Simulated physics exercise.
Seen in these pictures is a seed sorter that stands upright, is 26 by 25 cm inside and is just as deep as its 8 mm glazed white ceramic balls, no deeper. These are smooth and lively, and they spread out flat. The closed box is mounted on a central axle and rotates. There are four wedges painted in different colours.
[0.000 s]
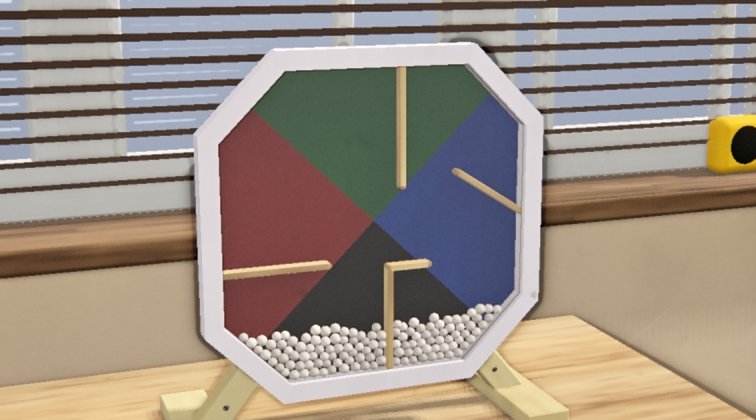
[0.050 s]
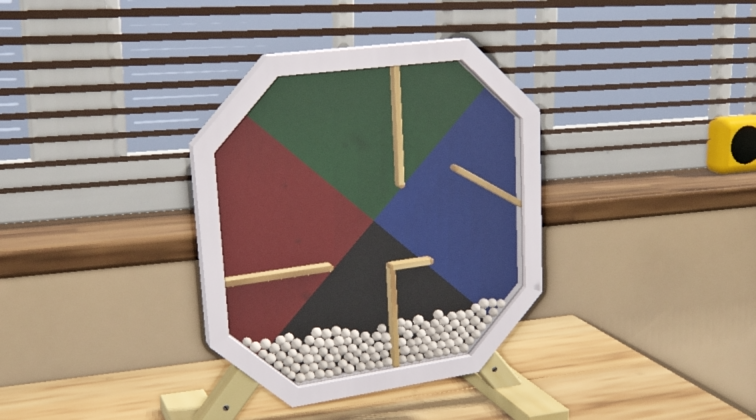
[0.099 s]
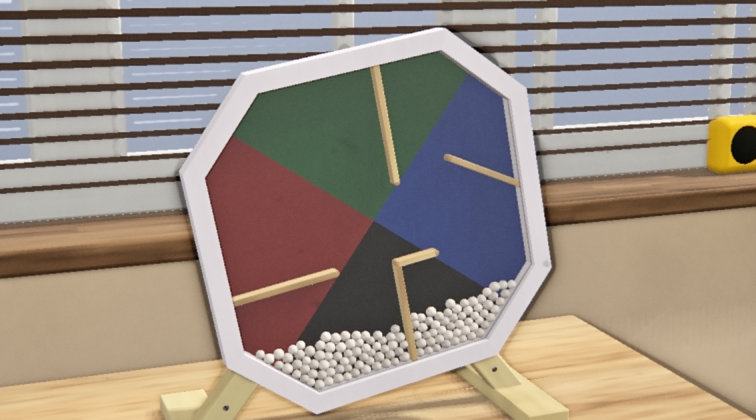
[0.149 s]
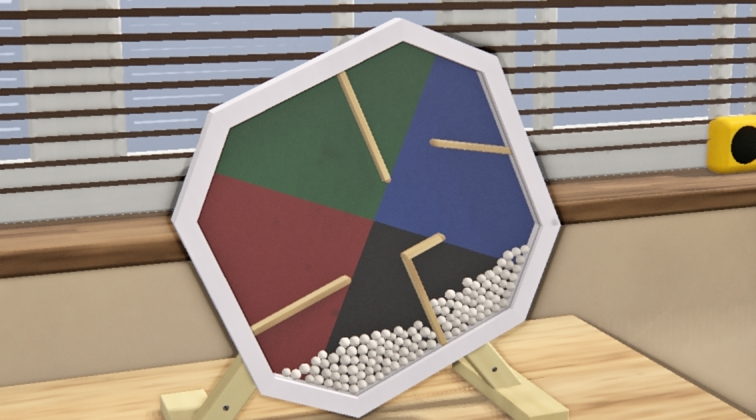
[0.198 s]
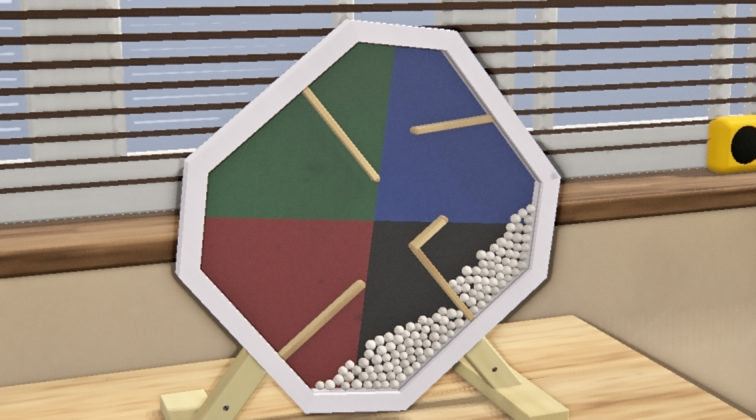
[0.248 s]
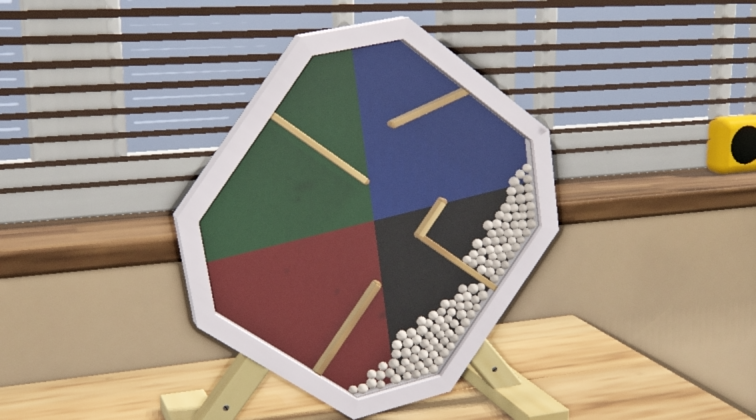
An octagonal box turns anticlockwise, and the white balls inside shift up its right side.
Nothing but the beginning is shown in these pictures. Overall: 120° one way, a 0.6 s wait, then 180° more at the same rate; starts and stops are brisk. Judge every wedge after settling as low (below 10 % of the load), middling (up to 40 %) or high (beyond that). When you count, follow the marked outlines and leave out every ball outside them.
Judged at rest: Red low; blue high; green low; black high.
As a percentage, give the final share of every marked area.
Final shares - red wedge: 0 %, blue wedge: 50 %, green wedge: 0 %, black wedge: 50 %.
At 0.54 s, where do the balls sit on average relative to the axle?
8 cm right, 1 cm above.
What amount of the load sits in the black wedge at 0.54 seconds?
55 per cent.
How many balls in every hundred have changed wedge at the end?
Around 50 per cent, give or take.
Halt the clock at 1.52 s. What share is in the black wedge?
Share: About 35 percent.
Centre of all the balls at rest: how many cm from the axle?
Offset approx. 3 cm left, 8 cm below.
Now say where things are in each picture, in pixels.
Level; about 120 balls; balls centred (376, 344); top one (480, 309); red (275, 229), blue (467, 212), green (373, 122), black (374, 316), in the first picture.
Turned 3° anticlockwise; balls centred (381, 344); top one (484, 304), in the second picture.
Turned 10° anticlockwise; balls centred (395, 340); top one (512, 284); wall ends (335, 273), (449, 158), (434, 252), (395, 182), in the third picture.
Turned 24° anticlockwise; balls centred (418, 330); top one (525, 250), in the fourth picture.
Turned 38° anticlockwise; balls centred (443, 313); top one (531, 209), in the fifth picture.
Turned 53° anticlockwise; balls centred (463, 291); top one (527, 168); red (316, 305), blue (431, 136), green (296, 167), black (446, 270), in the sixth picture.
After 0.54 s, it stands 120° anticlockwise; the balls' middle is 8 cm right of and 1 cm above the centre; red 40 %, blue 5 %, black 55 %.
After 1.52 s, it has come round 211° anticlockwise; the balls' middle is in line with and 5 cm above the centre; red 40 %, blue 15 %, green 10 %, black 35 %.
After 1.89 s, it has come round 300° anticlockwise; the balls' middle is 2 cm left of and 8 cm below the centre; blue 55 %, green 5 %, black 40 %.
At rest by 2.7 s, it has come round 300° anticlockwise; red 0 %, blue 50 %, green 0 %, black 50 %.
